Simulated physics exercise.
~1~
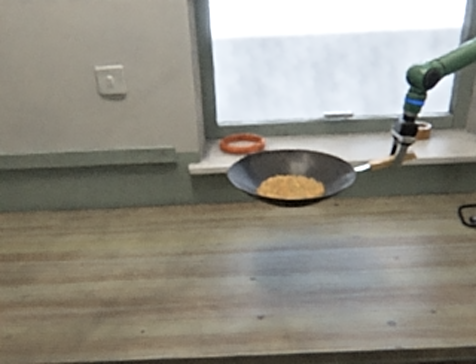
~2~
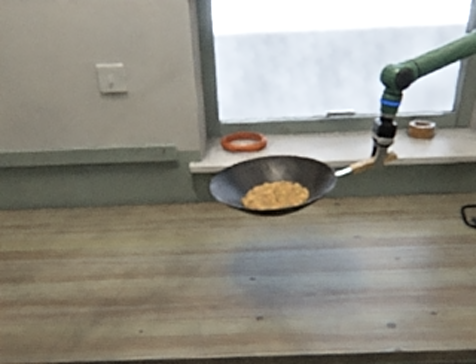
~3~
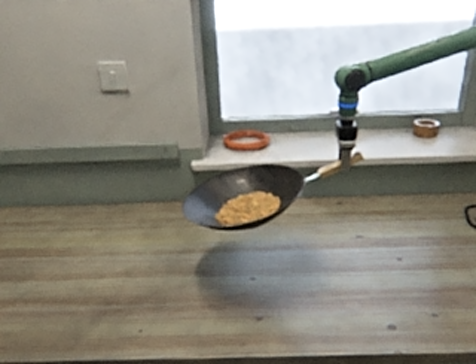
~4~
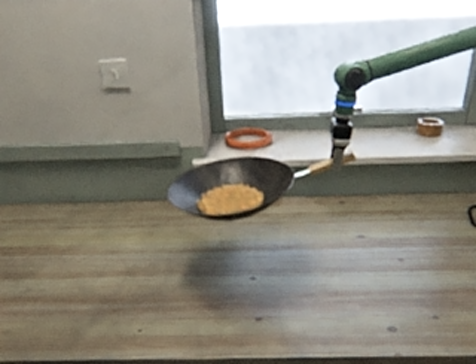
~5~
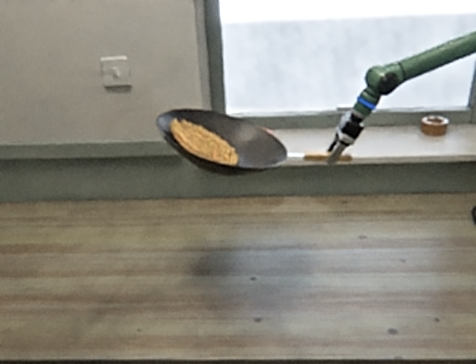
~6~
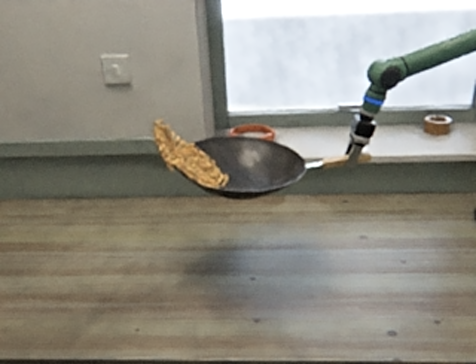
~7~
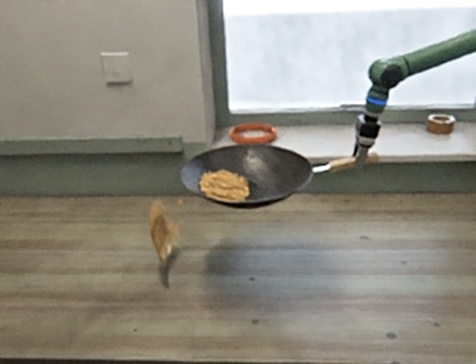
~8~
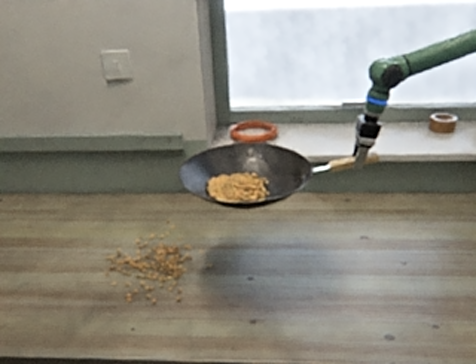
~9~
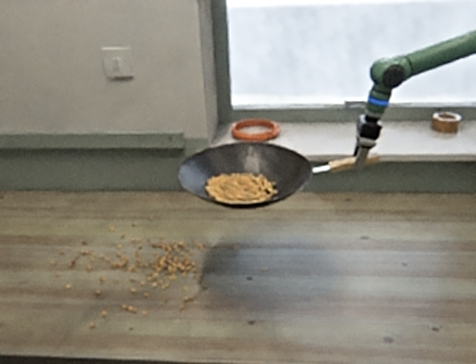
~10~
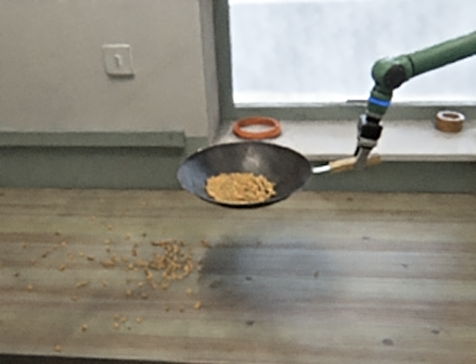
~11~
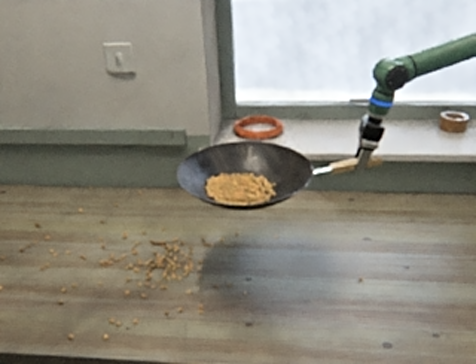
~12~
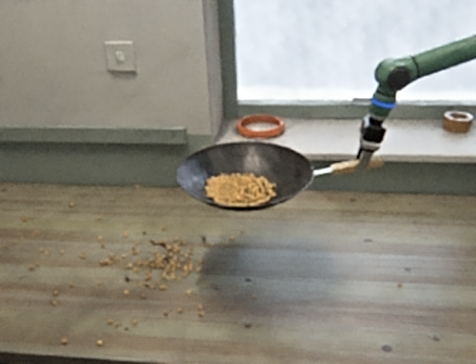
To begin with, a green robot arm holds a dark wok by its handle above a wooden table, with a heap of small tan chickpeas inside. The arm carries the wok to the left and slightly down, its contents shifting a little. It then jerks the wok upward and tips it, and the chickpeas slide to the left side. As the wok levels, a clump flies over the left rim and drops to the table, while the rest settles back inside. The fallen pieces scatter across the wood, and the wok hangs still, with most of the heap remaining.
